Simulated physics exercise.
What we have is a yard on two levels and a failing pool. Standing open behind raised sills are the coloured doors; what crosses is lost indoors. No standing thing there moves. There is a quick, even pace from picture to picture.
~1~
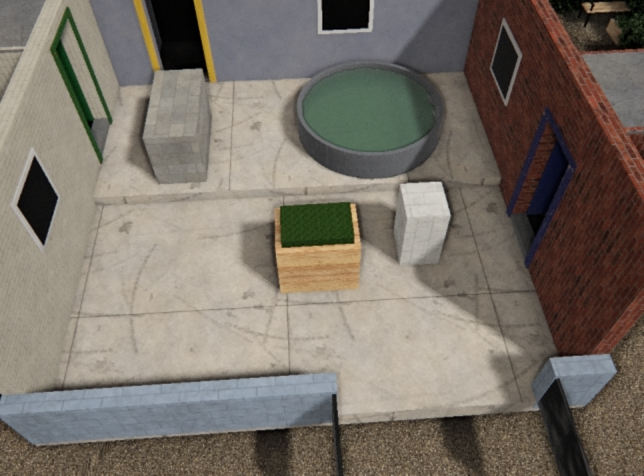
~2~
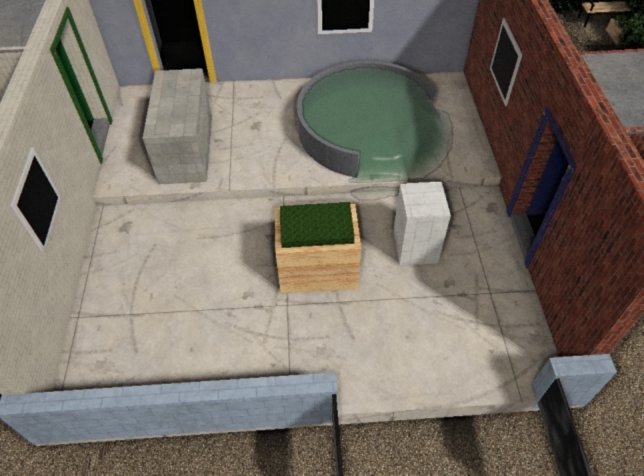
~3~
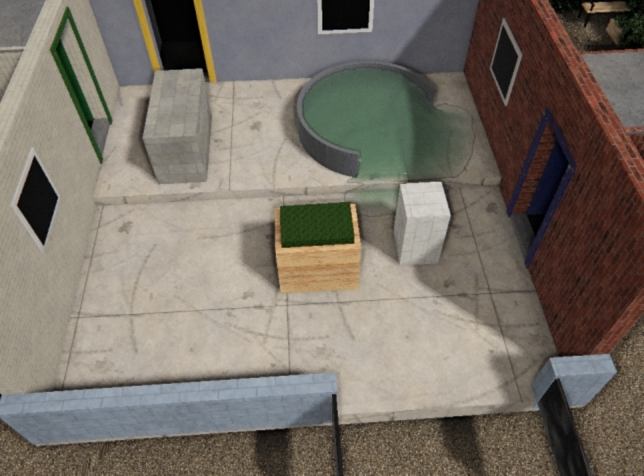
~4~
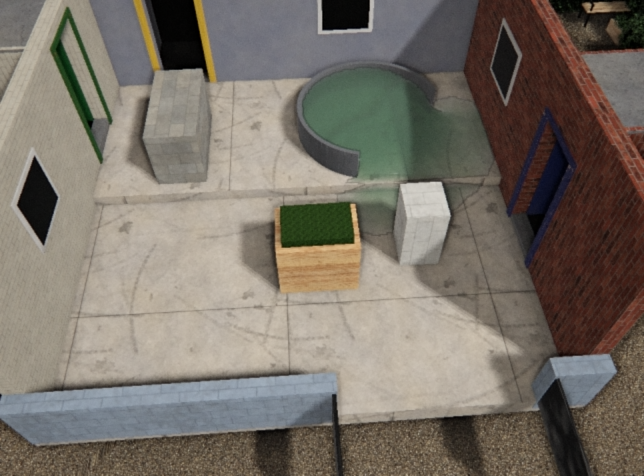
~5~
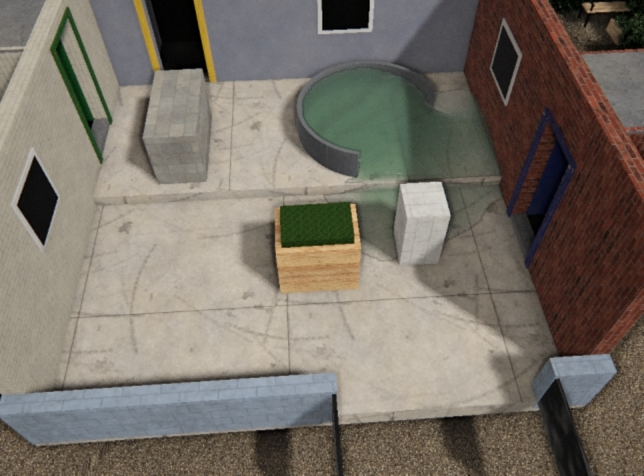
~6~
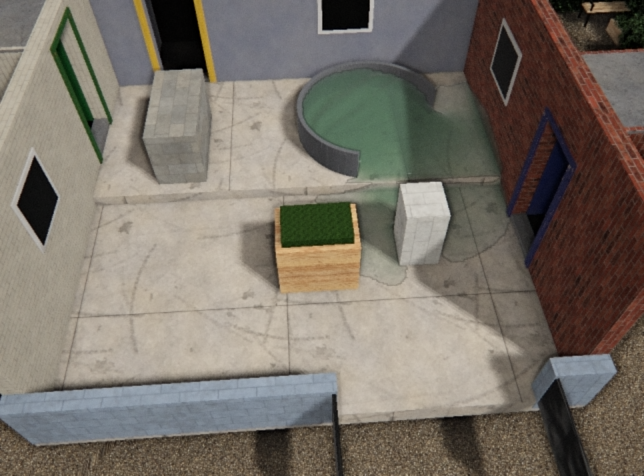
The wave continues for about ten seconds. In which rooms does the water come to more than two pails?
Taking them in turn, the blue door goes beyond two pails, the green door keeps to two pails or fewer, the yellow door keeps to two pails or fewer.
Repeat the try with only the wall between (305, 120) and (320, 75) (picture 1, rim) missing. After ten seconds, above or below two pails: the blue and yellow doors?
I'd say the blue one lets in too little, and the yellow one ends up above.
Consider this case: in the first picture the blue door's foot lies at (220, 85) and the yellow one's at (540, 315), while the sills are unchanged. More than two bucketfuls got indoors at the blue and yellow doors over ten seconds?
Then: The blue one falls short, the yellow one tops the mark.
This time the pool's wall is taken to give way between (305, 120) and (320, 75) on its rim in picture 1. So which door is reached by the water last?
It's the blue door.
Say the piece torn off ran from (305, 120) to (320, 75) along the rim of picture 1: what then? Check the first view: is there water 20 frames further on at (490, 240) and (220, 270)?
Respectively, left dry and inundated.
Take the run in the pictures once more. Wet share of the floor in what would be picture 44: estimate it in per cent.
Close to 55 %.
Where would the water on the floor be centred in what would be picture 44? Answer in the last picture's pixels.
Estimate: (408, 207).
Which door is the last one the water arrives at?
Last in line is the green one.
A moment on, water covers 20 % of the floor; the blue door wet at the sill, nothing in, the green door not reached, the yellow door not reached.
Next, water covers 30 % of the floor; the blue door over two buckets in, the green door not reached, the yellow door not reached.
Then, water covers 40 % of the floor; the blue door far over two buckets in, the green door not reached, the yellow door not reached.
Later, water covers 55 % of the floor; the blue door far over two buckets in, the green door not reached, the yellow door wet at the sill, nothing in.
In the end, water covers 70 % of the floor; the blue door far over two buckets in, the green door wet at the sill, nothing in, the yellow door wet at the sill, nothing in.
